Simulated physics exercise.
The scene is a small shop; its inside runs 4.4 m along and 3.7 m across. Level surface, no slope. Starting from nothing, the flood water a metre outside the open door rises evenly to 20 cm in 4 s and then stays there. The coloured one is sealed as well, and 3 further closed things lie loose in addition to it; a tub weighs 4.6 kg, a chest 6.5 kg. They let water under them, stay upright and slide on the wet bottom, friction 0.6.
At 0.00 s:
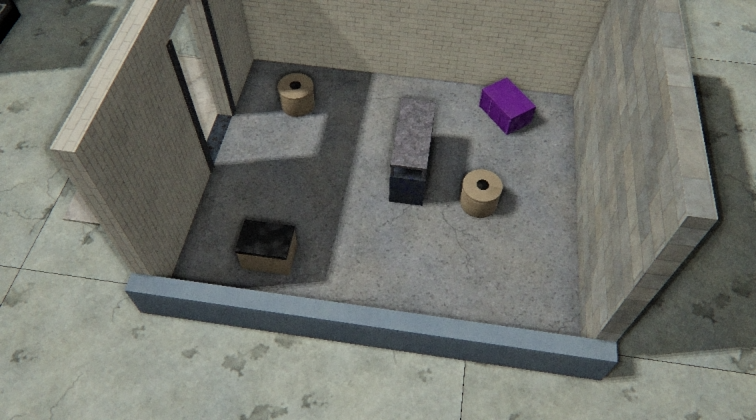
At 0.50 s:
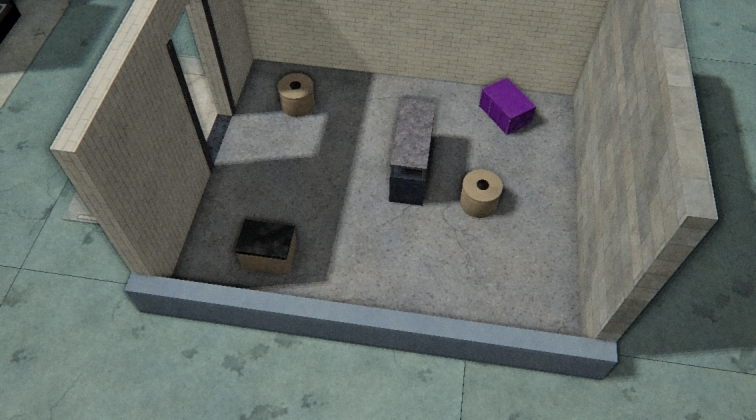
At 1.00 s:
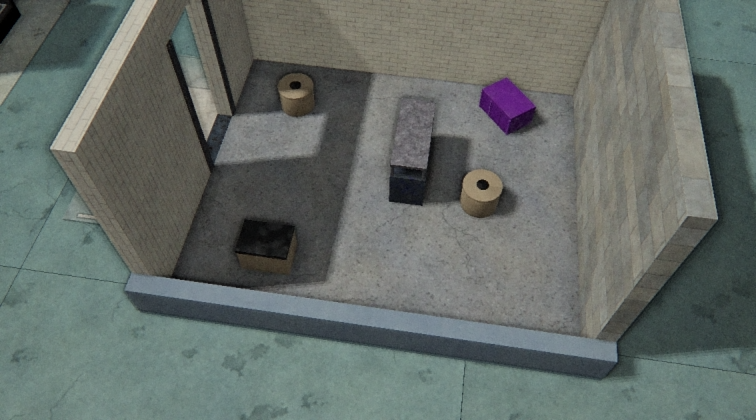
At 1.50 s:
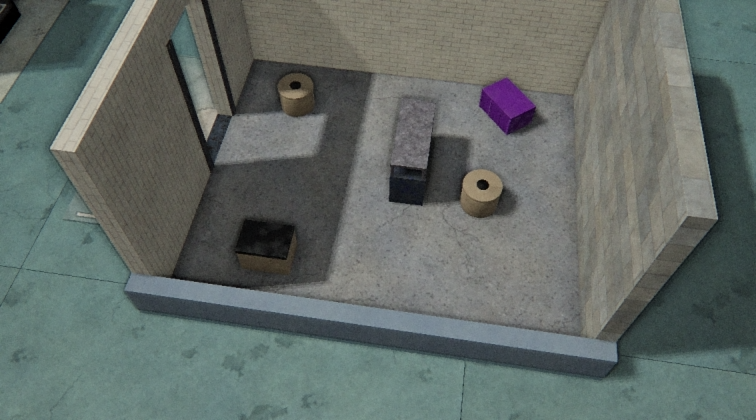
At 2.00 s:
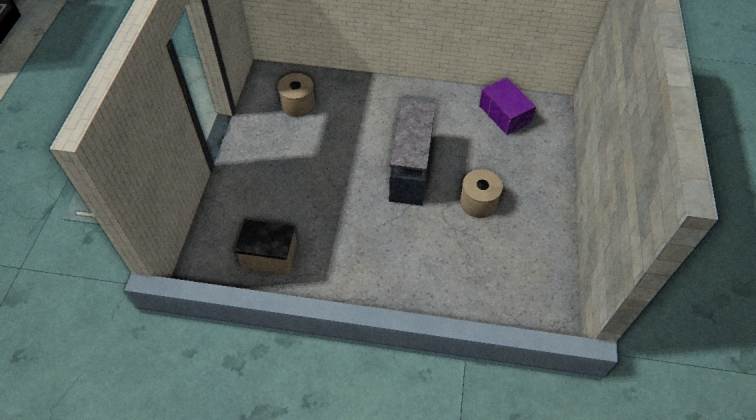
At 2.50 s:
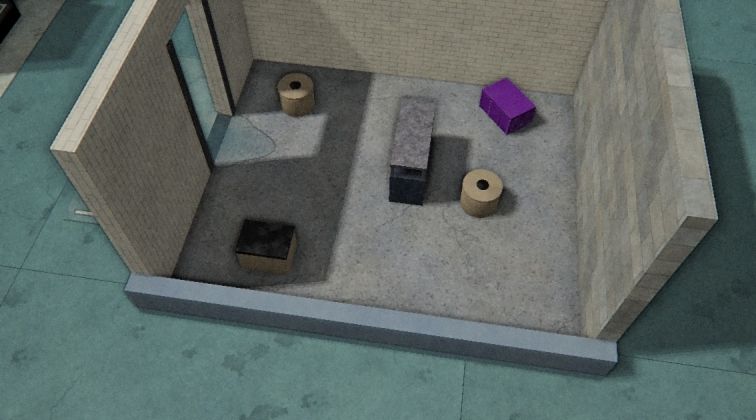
In the video, water covers the paving around a small open-topped shop holding a purple crate and other scattered objects, then a shallow patch spreads in through the doorway on the left while the objects stay still.
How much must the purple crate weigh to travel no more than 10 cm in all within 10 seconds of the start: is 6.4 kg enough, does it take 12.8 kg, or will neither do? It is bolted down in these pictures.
Both are insufficient.
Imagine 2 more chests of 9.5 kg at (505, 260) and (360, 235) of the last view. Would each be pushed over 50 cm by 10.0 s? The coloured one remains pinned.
The first is not as far, the second further.
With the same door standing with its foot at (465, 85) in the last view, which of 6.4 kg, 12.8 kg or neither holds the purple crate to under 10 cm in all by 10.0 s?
Under that change no listed mass suffices.
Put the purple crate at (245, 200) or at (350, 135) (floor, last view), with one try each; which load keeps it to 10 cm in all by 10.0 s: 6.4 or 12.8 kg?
The first time the greater option is needed; the second time both options come up short.
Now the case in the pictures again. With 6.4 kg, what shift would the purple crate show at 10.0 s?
I'd put it at about 140 cm.
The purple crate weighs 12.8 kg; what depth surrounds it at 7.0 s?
Close to 4 cm deep.
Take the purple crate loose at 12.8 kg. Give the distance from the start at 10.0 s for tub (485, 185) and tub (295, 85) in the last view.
Respectively 0 and 300 cm.
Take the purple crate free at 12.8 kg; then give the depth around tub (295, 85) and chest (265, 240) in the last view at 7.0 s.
First roughly 5 cm, second roughly 1 cm.
After 3.5 s the purple crate would be 0 cm from its start with 6.4 kg and 0 cm from its start with 12.8 kg; 0 cm of water round it then.
After 4.5 s the purple crate would be 0 cm from its start with 6.4 kg and 0 cm from its start with 12.8 kg; 0 cm of water round it then.
After 7.0 s the purple crate would be 20 cm from its start with 6.4 kg and 8 cm from its start with 12.8 kg; 4 cm of water round it then.
After 10.0 s the purple crate would be 142 cm from its start with 6.4 kg and 65 cm from its start with 12.8 kg; 6 cm of water round it then.
